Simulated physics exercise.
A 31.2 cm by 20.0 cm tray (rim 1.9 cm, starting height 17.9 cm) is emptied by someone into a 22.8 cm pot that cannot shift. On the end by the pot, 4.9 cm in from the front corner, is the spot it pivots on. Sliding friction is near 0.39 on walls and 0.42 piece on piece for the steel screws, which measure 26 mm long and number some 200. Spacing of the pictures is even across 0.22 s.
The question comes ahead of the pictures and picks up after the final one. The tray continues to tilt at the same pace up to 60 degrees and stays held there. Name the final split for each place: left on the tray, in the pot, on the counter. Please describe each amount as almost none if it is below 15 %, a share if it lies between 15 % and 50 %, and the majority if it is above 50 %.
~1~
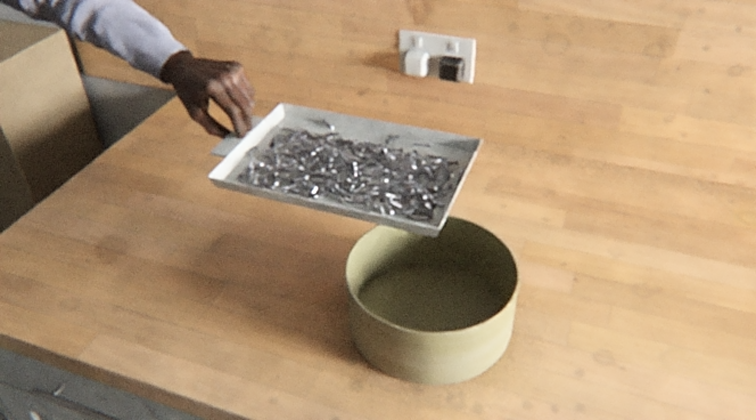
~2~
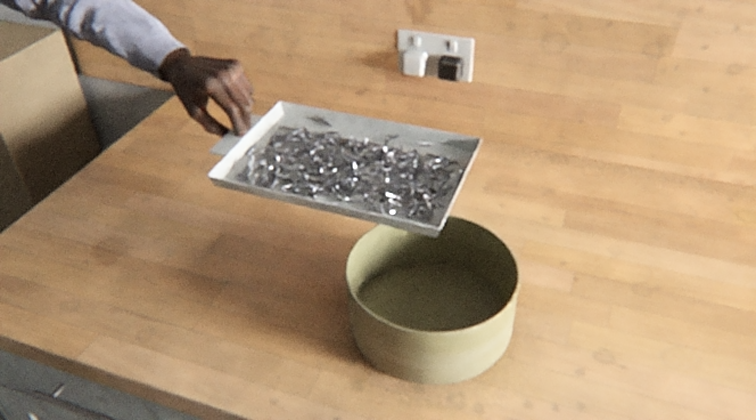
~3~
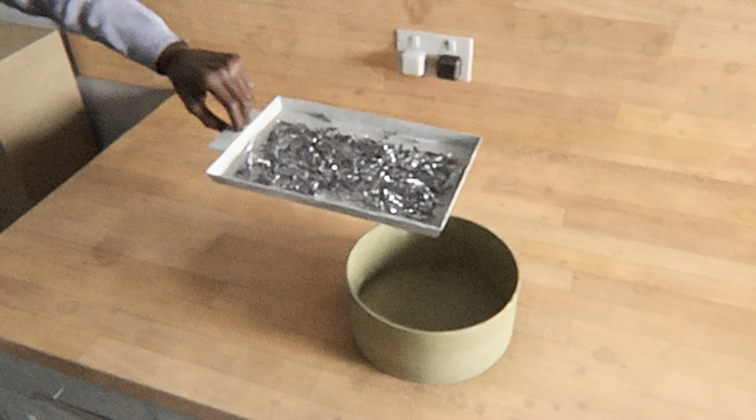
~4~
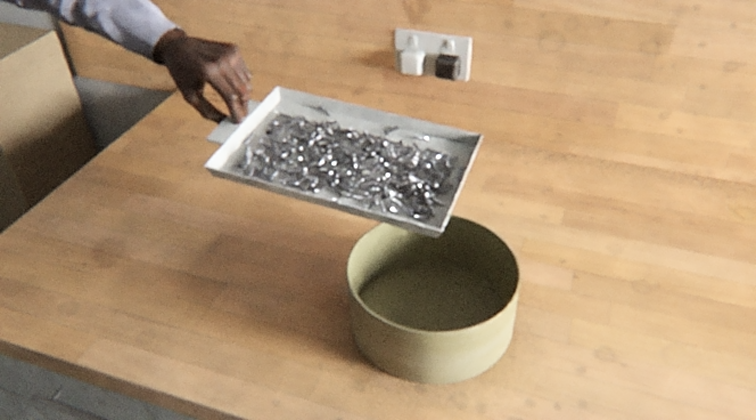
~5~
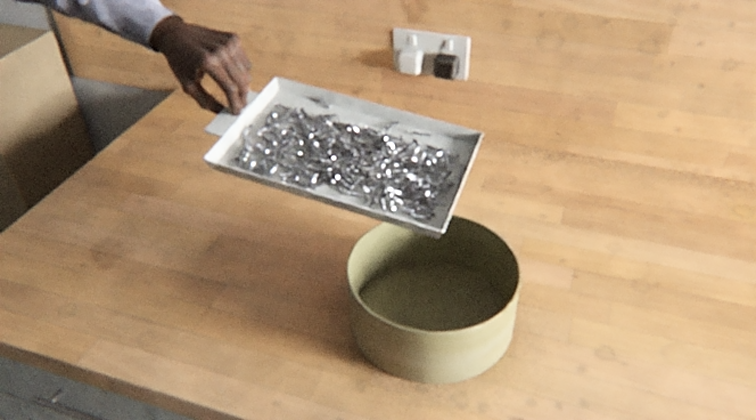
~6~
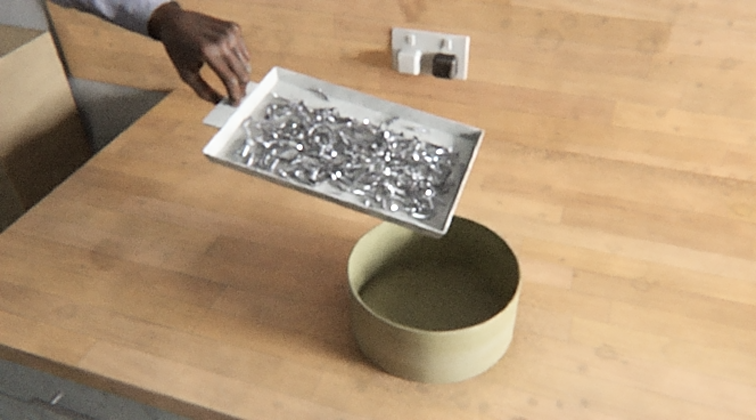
In the end left on the tray: A fair amount; pot: The greater portion; counter: A little.
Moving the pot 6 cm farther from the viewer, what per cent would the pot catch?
I'd put it at around 45 per cent.
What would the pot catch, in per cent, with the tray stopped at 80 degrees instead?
About 100 in a hundred would end up in the pot.
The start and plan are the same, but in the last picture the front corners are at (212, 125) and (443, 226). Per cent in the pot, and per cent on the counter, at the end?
Per cent by place - pot 50, counter 25.
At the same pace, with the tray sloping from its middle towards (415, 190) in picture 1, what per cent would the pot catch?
Estimate: Near 55 per cent.
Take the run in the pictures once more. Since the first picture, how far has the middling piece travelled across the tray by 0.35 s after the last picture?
About 3 cm.
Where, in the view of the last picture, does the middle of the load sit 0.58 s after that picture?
Around (424, 183).
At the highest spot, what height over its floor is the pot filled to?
It stands at some 2.5 cm.
Then, 0.35 s after the last picture, tilt 35 degrees; the tray holds 100 %, the pot 0 %.
Then, 0.58 s after the last picture, tilt 51 degrees; the tray holds 100 %, the pot 0 %.
Then, 0.92 s after the last picture, tilt 60 degrees; the tray holds 55 %, the pot 40 %.
In the end, tray 25 %, pot 75 %, counter 0 %.
